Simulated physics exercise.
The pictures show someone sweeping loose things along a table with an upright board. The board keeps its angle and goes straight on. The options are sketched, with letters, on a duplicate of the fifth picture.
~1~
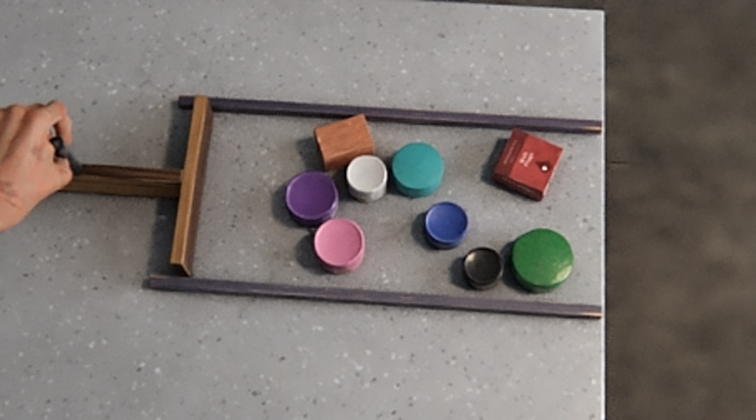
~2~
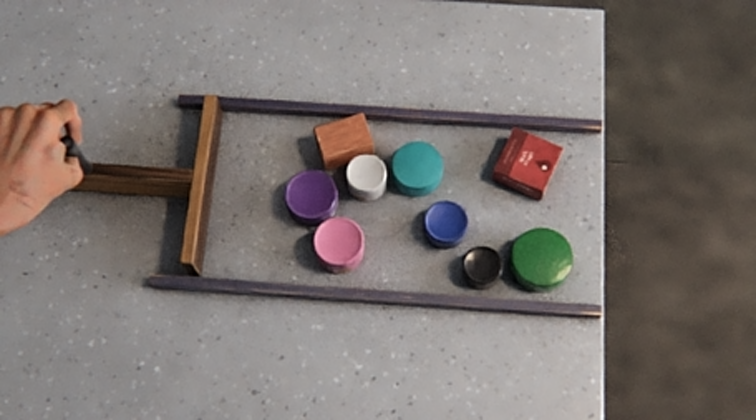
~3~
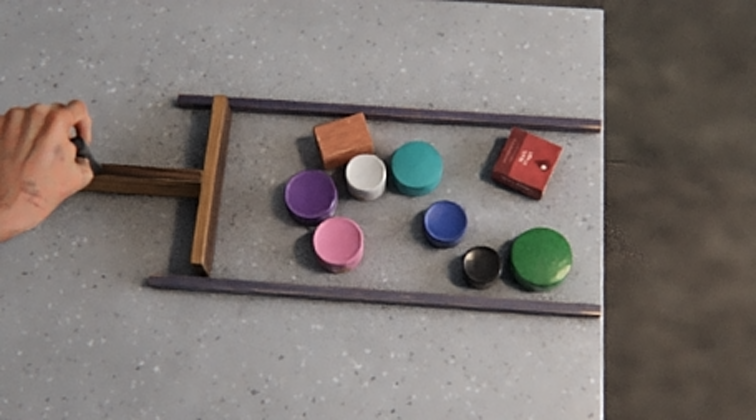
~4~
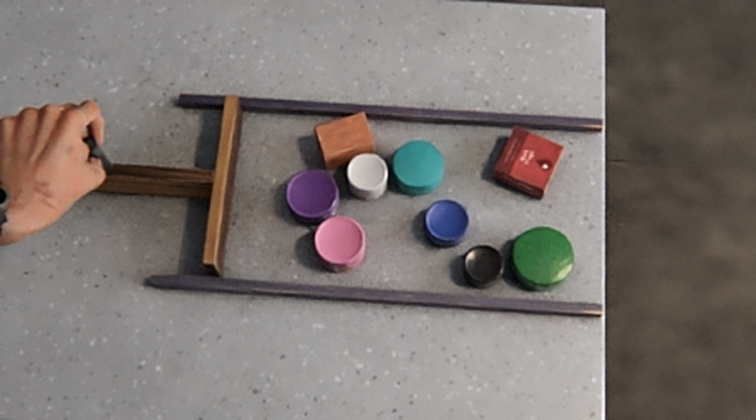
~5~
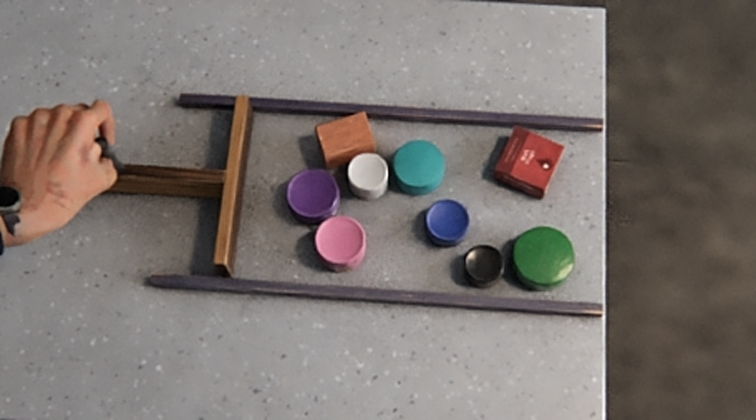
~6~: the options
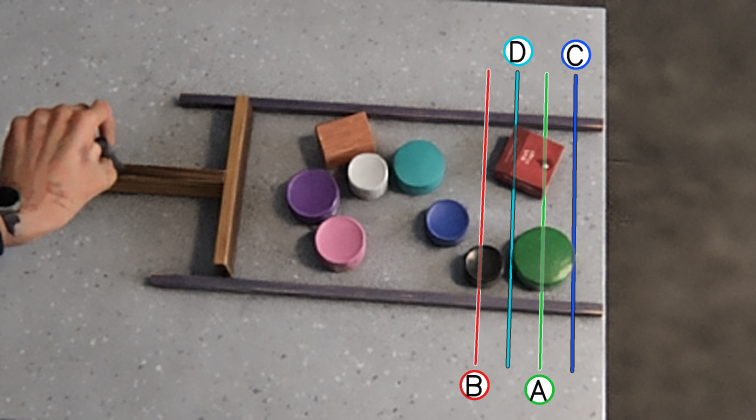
A wooden board, pushed by a hand gripping its handle, slides a short way right between two dark rails on a speckled grey table, nearing a motionless group of colourful round tubs, an orange block and a red box.
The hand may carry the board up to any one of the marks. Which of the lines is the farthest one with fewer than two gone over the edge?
Line B.
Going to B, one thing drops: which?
The red box.
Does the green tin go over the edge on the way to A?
Yes.
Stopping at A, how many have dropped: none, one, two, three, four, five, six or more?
In all, five.
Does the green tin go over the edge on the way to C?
Yes.
On the marked copy, A at (543, 214); B at (482, 210); C at (574, 216); D at (513, 212).
Taking B. A third of the way, board (321, 183); turquoise tin (434, 164); orange block (364, 144).
Two thirds of the way, board (412, 188); red box (553, 165); turquoise tin (501, 150).
When it is over, board (480, 193); red box over the edge; green tin (595, 270); one fallen.
As for the rest, A drops five; C drops six; D drops two.
